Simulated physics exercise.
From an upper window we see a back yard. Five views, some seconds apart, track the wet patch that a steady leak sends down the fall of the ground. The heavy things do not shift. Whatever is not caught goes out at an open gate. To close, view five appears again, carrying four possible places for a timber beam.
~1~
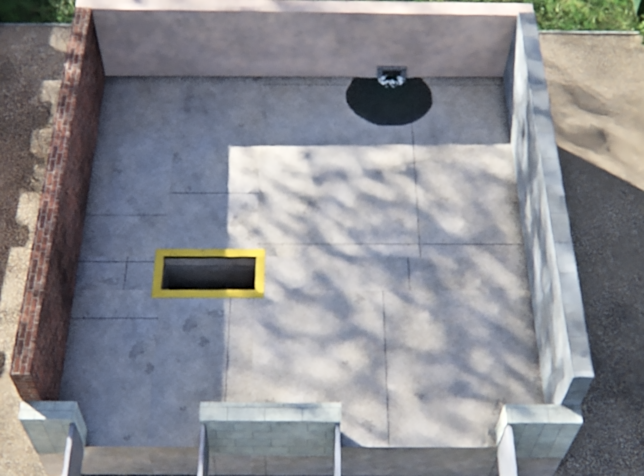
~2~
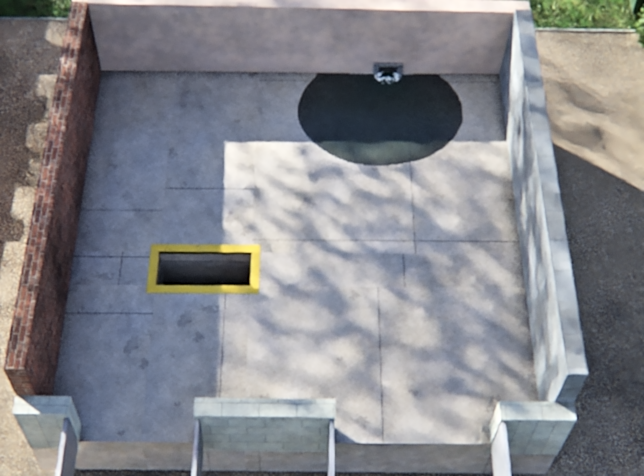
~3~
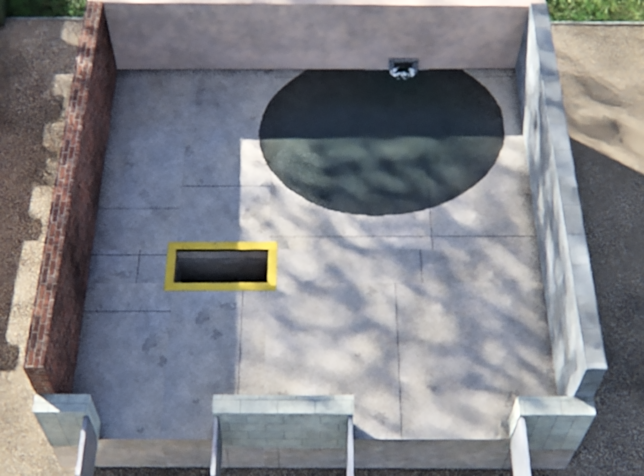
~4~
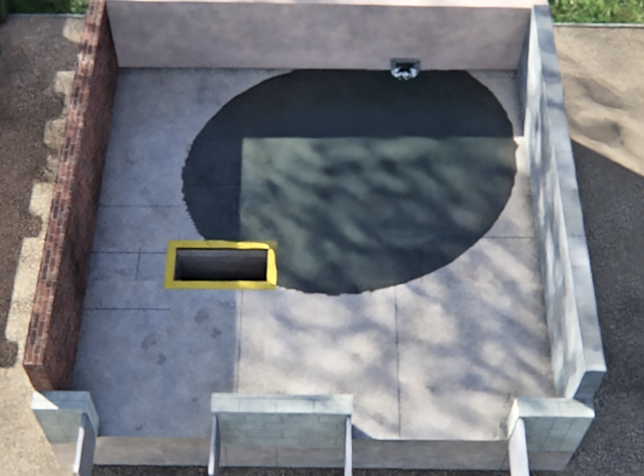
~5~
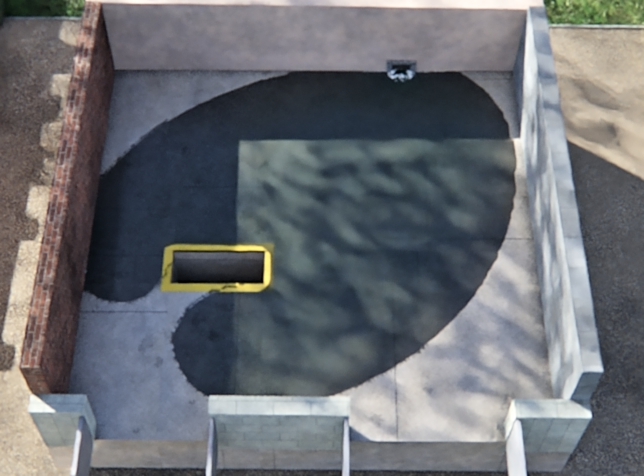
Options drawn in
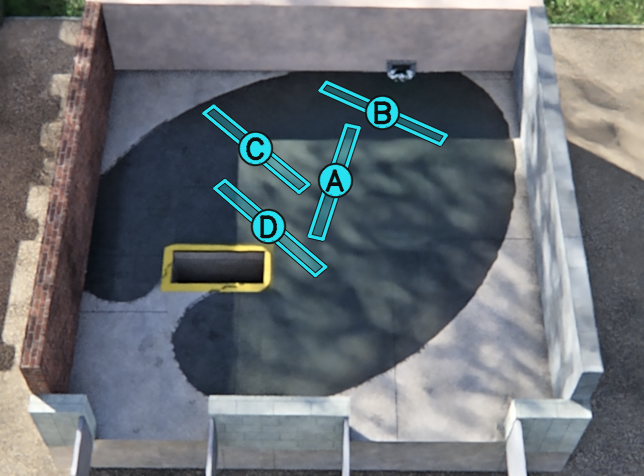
A walled back yard of pale paving is seen from high above, as from an upper window, the view shifting slightly. A small outlet sits at the far wall right of centre, a yellow-edged rectangular pit lies left of centre, a brick wall stands left, and gaps open the near wall. Dark water spreads from the outlet across the paving, reaches the pit, and extends around both sides of it.
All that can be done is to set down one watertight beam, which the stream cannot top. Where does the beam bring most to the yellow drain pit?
Position C.
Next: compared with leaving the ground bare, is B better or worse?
Position B is worse.
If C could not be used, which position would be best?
It is A.
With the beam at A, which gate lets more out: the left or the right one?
The left one.
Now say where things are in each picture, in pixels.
Outfall at (391, 72); yellow drain pit at (209, 273); open gate at (146, 430); open gate at (417, 430); water covers 3 % of the ground and shows as far out as (401, 119); yellow drain pit still dry.
Water covers 10 % of the ground and shows as far out as (315, 140); yellow drain pit still dry.
Water covers 21 % of the ground and shows as far out as (282, 178); yellow drain pit still dry.
Water covers 39 % of the ground and shows as far out as (318, 290); yellow drain pit taking water.
Water covers 60 % of the ground and shows as far out as (85, 288); yellow drain pit taking water.
On the marked copy, A from (316, 237) to (352, 126); B from (323, 86) to (443, 139); C from (208, 109) to (303, 188); D from (219, 184) to (320, 271).
With A, about 15 % of the stream runs into the yellow drain pit, about 85 % out by the gates.
With B, about 7 % of the stream runs into the yellow drain pit, about 93 % out by the gates.
With C, about 22 % of the stream runs into the yellow drain pit, about 78 % out by the gates.
With D, next to none of the stream runs into the yellow drain pit, about 99 % out by the gates.
